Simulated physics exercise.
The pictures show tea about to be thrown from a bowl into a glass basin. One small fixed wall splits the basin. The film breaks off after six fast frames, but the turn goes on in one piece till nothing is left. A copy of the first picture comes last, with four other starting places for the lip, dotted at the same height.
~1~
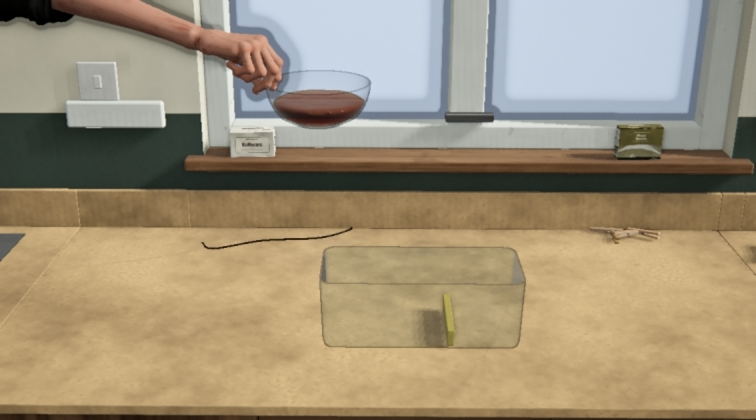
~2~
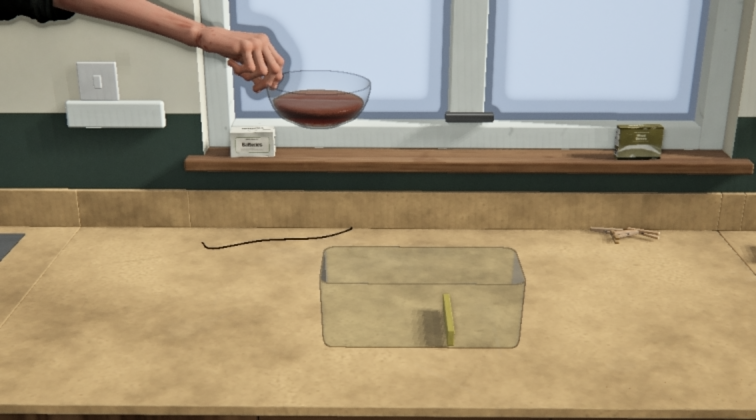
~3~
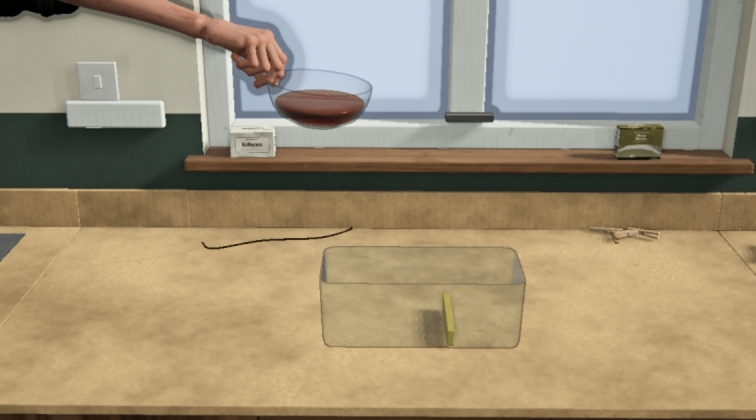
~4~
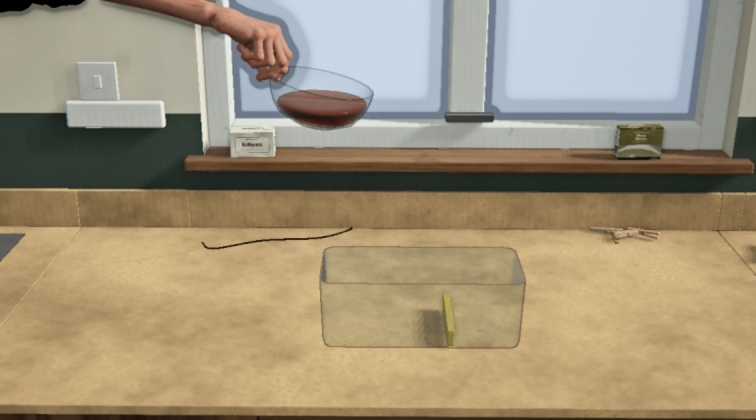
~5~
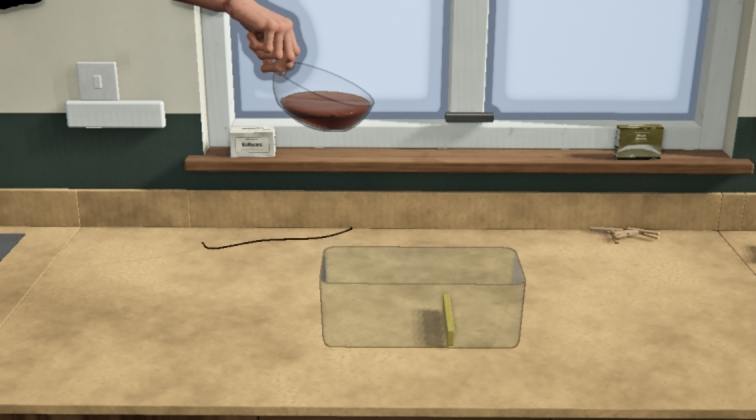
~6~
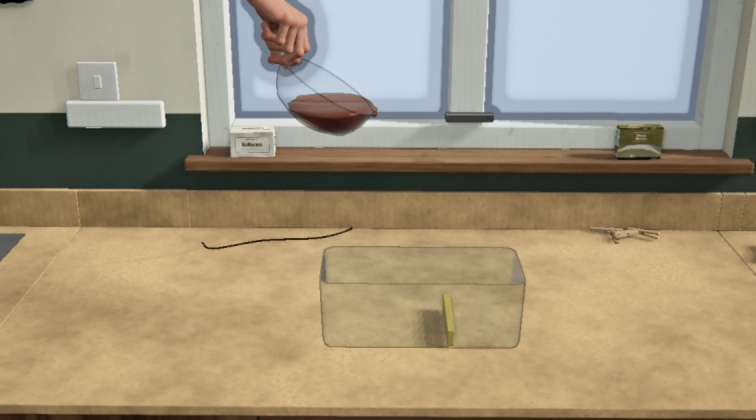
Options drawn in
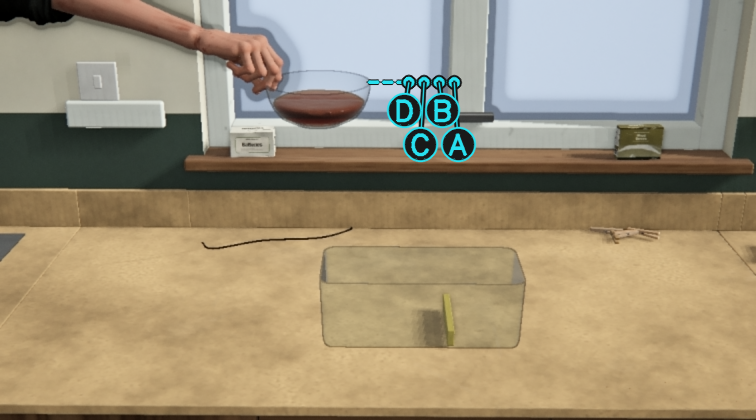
In this clip, a hand holds a clear glass bowl of reddish-brown liquid above a counter with a rectangular glass basin, then gradually tilts it to the right until the liquid reaches the lip and just begins to pass over.
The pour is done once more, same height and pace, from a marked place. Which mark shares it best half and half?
D.
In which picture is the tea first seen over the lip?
Picture 6.
On the marked copy, A at (454, 82); B at (439, 82); C at (424, 82); D at (408, 82).
If A is chosen, about 23 % ends left of the wall and 75 % right of it; 3 % is lost outside.
If B is chosen, about 24 % ends left of the wall and 73 % right of it.
If C is chosen, about 34 % ends left of the wall and 62 % right of it; 3 % is lost outside.
If D is chosen, about 50 % ends left of the wall and 47 % right of it; 3 % is lost outside.
